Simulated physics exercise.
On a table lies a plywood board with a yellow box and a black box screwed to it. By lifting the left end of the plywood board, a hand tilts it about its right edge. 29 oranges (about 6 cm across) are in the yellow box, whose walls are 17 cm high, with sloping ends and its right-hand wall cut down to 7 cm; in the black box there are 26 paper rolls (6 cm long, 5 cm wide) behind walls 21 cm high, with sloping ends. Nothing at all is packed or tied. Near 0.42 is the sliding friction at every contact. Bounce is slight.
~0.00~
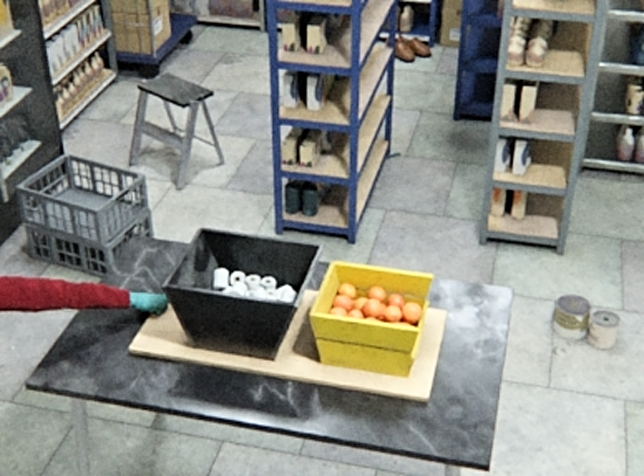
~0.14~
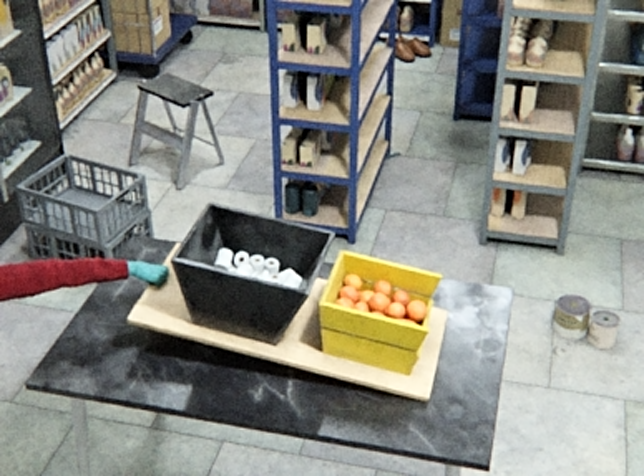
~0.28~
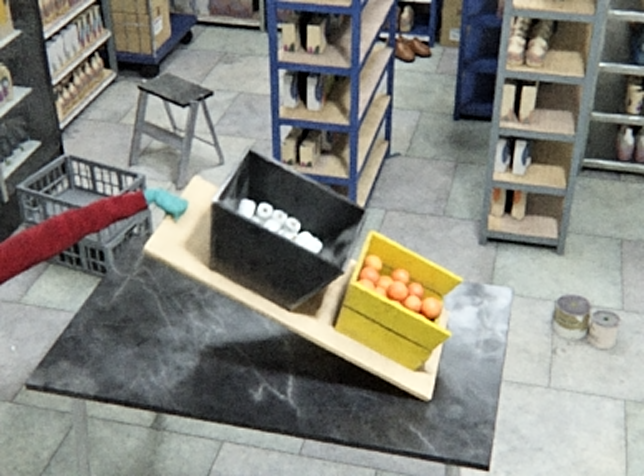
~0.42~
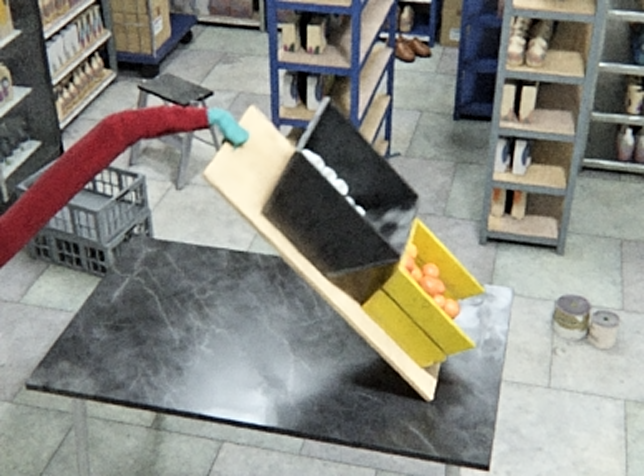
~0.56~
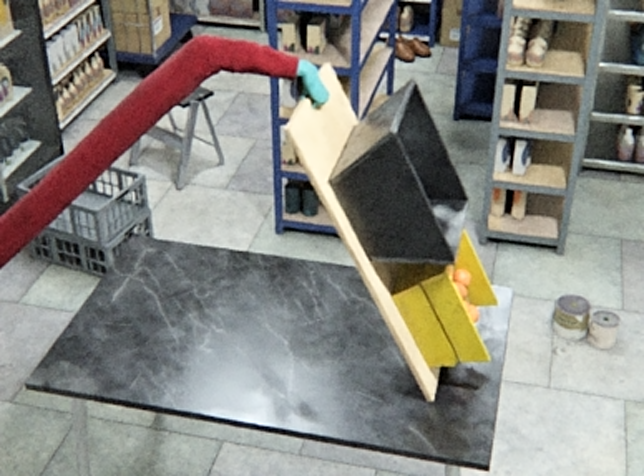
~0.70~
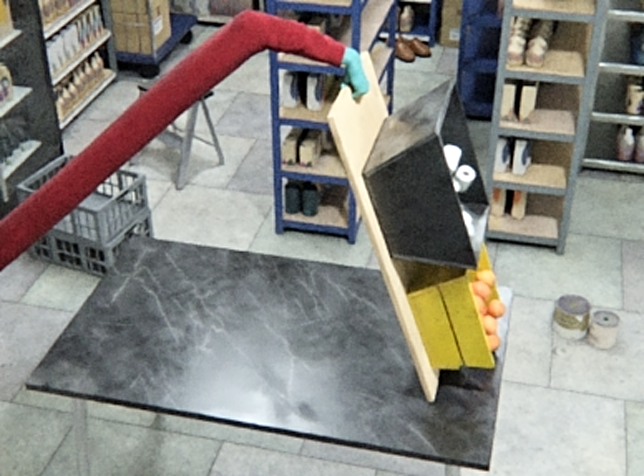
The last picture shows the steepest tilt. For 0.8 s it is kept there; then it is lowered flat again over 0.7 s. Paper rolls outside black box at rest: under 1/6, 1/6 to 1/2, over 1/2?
Escapees: The majority.
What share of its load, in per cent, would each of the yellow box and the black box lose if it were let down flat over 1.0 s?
Well, that would cost the yellow box 60 per cent and the black box 70 per cent.
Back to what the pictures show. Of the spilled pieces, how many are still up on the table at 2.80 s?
About 8.
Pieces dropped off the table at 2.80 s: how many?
Estimated number of pieces: About 30.
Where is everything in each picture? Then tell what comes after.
In the first picture (we follow the rim corner now nearest the camera), black box at (294, 304); yellow box at (420, 330); tilt 0°; nothing out yet.
Black box at (306, 292); yellow box at (429, 330); tilt 7°, in the second picture.
Black box at (343, 268); yellow box at (451, 334); tilt 25°, in the third picture.
Black box at (401, 255); yellow box at (475, 346); tilt 46°, in the fourth picture.
Black box at (455, 259); yellow box at (490, 360); tilt 64°, in the fifth picture.
Black box at (478, 265); yellow box at (495, 366); tilt 71°; 2 out, in the sixth picture.
After 1.04 s, tilt 71°; 17 of 29 out of the yellow box and 14 of 26 out of the black box.
After 1.46 s, tilt 71°; 18 of 29 out of the yellow box and 16 of 26 out of the black box.
After 2.04 s, tilt 9°; 18 of 29 out of the yellow box and 21 of 26 out of the black box.
When it is over (at 2.80 s), 18 of 29 out of the yellow box and 21 of 26 out of the black box. Asked share, 21 of 26, 81 per cent.
